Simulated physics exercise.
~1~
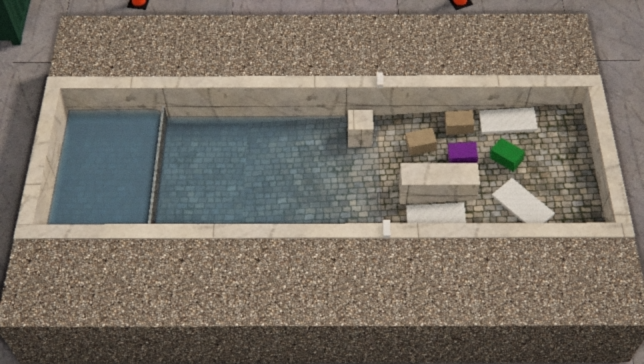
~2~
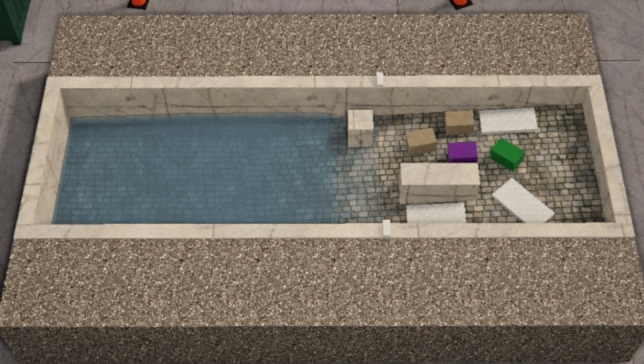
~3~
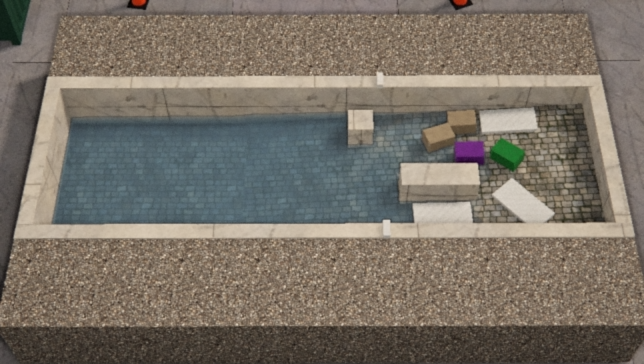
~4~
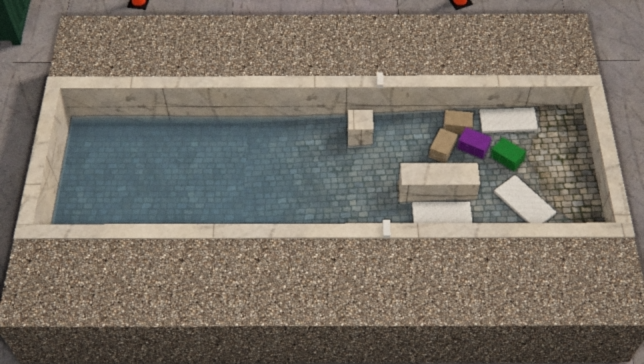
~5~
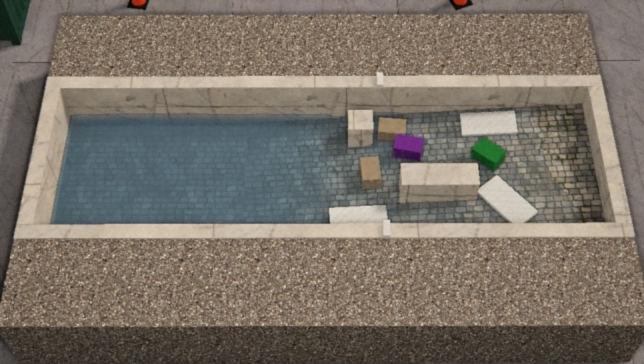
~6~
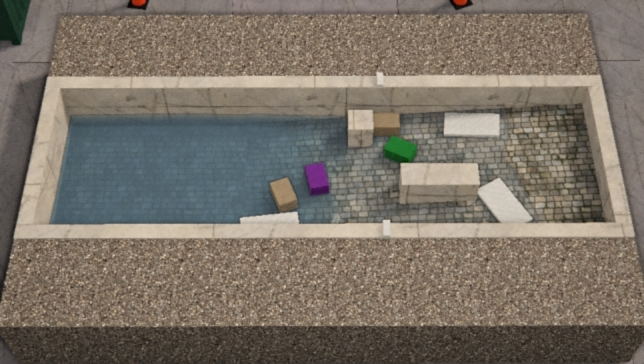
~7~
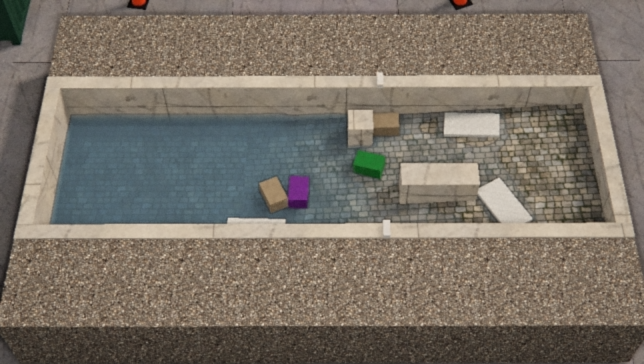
On a paved launching ramp set between pale stone walls, blue water lies at the left, part of it penned behind a thin board, while tan, purple, green and white blocks rest on the bare slope at the right. The board goes, and the water spreads up the ramp among the blocks, nudging the tan and purple ones rightward. Then it draws back, carrying the purple block, a tan one and a long white one left into the pool. The green block trails after them, stopping near the water's edge, while another tan block rests against the small stone block.
